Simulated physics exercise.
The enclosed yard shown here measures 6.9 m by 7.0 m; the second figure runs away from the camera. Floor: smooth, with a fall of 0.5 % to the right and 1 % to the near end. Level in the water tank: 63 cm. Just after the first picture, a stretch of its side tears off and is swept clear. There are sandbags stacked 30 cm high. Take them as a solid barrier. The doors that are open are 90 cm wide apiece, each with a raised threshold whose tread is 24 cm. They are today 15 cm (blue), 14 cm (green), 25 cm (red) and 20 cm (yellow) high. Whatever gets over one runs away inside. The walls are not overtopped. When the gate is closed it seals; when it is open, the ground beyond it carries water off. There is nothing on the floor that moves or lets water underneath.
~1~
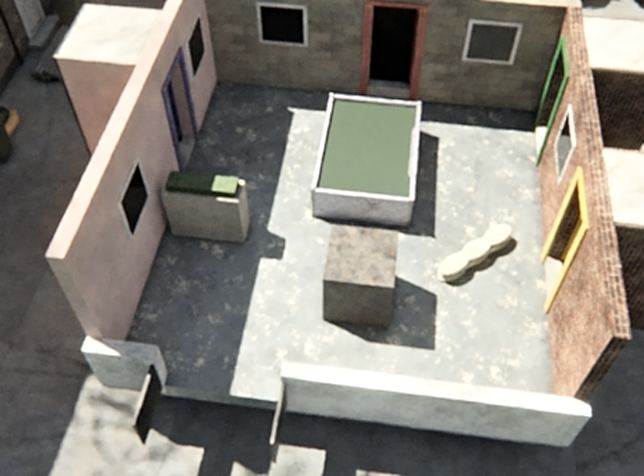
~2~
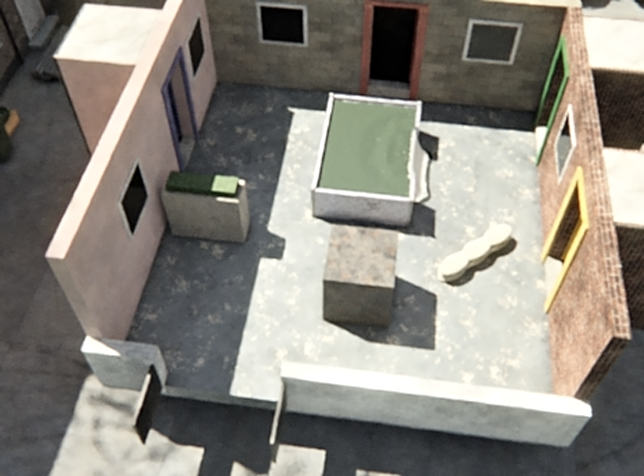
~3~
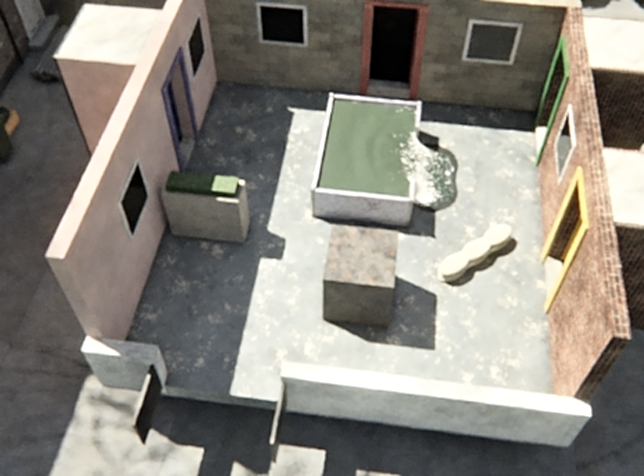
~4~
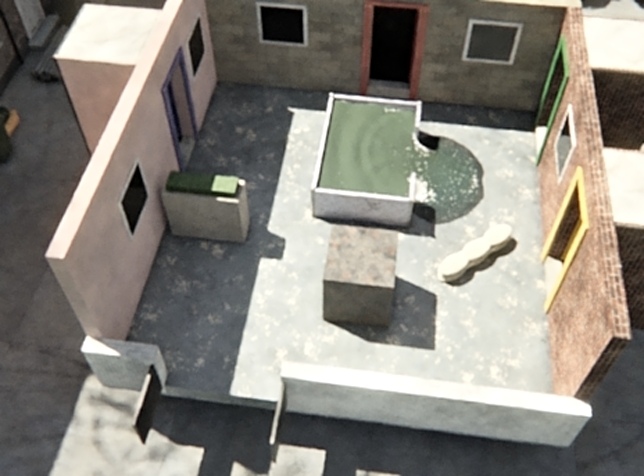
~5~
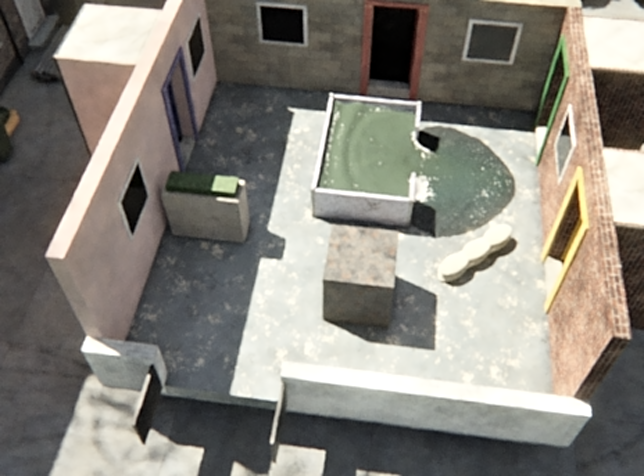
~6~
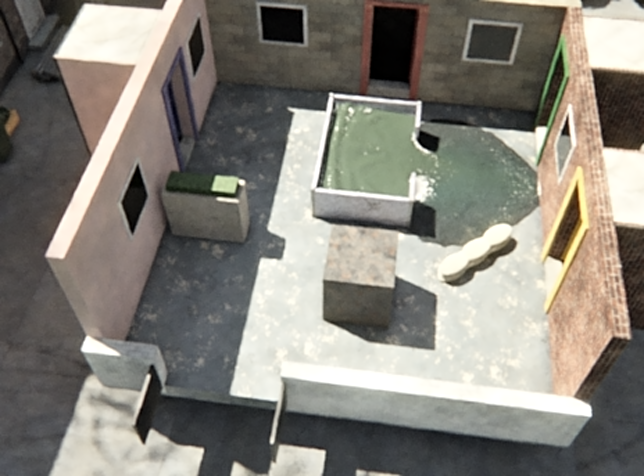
In a walled yard, green water bursts from a tank's right side and spreads across the floor.
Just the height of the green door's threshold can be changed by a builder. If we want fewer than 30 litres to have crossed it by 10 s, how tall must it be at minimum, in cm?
It needs to be roughly 21 cm tall.
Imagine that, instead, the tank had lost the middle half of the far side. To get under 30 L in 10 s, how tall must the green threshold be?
Some 13.0 centimetres.
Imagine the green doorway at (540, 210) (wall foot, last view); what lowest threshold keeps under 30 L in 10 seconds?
Minimum: Close to 28 cm.
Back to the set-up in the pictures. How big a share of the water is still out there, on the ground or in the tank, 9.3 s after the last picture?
I'd put it at about 94 per cent.
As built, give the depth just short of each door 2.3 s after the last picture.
Lab note, depth in cm: Blue 0; green 25; red 2; yellow 12.
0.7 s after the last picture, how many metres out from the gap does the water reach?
About 3.2 metres out.
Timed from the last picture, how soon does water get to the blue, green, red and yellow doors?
Blue 5.0 s, green 0.2 s, red 2.4 s, yellow 0.7 s.
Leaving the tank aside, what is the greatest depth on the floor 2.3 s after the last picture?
Up to some 29 cm.
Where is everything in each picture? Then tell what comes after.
The first picture shows the water tank at (369, 147) is whole and still, 63 cm deep; the green door at (550, 107) is dry.
In the second picture, the front is at (424, 199), 0.3 m from the gap at (412, 166); 0.3 m2 of floor is wet, 63 cm left at the back.
In the third picture, the gap is at (411, 168), the front 0.8 m out at (453, 195); the back of the water tank holds 63 cm.
In the fourth picture, the gap is at (411, 168), the front 1.3 m out at (478, 198); the back of the water tank holds 61 cm.
In the fifth picture, the gap is at (411, 168), the front 1.9 m out at (509, 194); the back of the water tank holds 54 cm.
In the sixth picture, water pours out at (411, 168) and has run 2.5 m, to (538, 199); about 5 cm deep outside, 56 cm at the back; 0.6 m in a straight line remain to the green door at (550, 107).
Then, 0.7 s after the last picture water covers 15 % of the floor, deepest (37 cm) near (538, 192); 25 cm at the green door, 3 litres in over its 14 cm threshold.
Then, 2.3 s after the last picture water covers 40 % of the floor, deepest (29 cm) near (533, 122); 25 cm at the green door, 71 litres in over its 14 cm threshold.
Then, 9.3 s after the last picture water covers 95 % of the floor, deepest (12 cm) near (552, 422); 9 cm at the green door, 122 litres in over its 14 cm threshold.
At the green door as built, the water peaked near 27 cm, 0.9 s after the last picture.
With a threshold of 17 cm, 71 litres would have come in within the 10 s; with 23 cm, 16 litres. So under 30 litres takes about 21 cm.
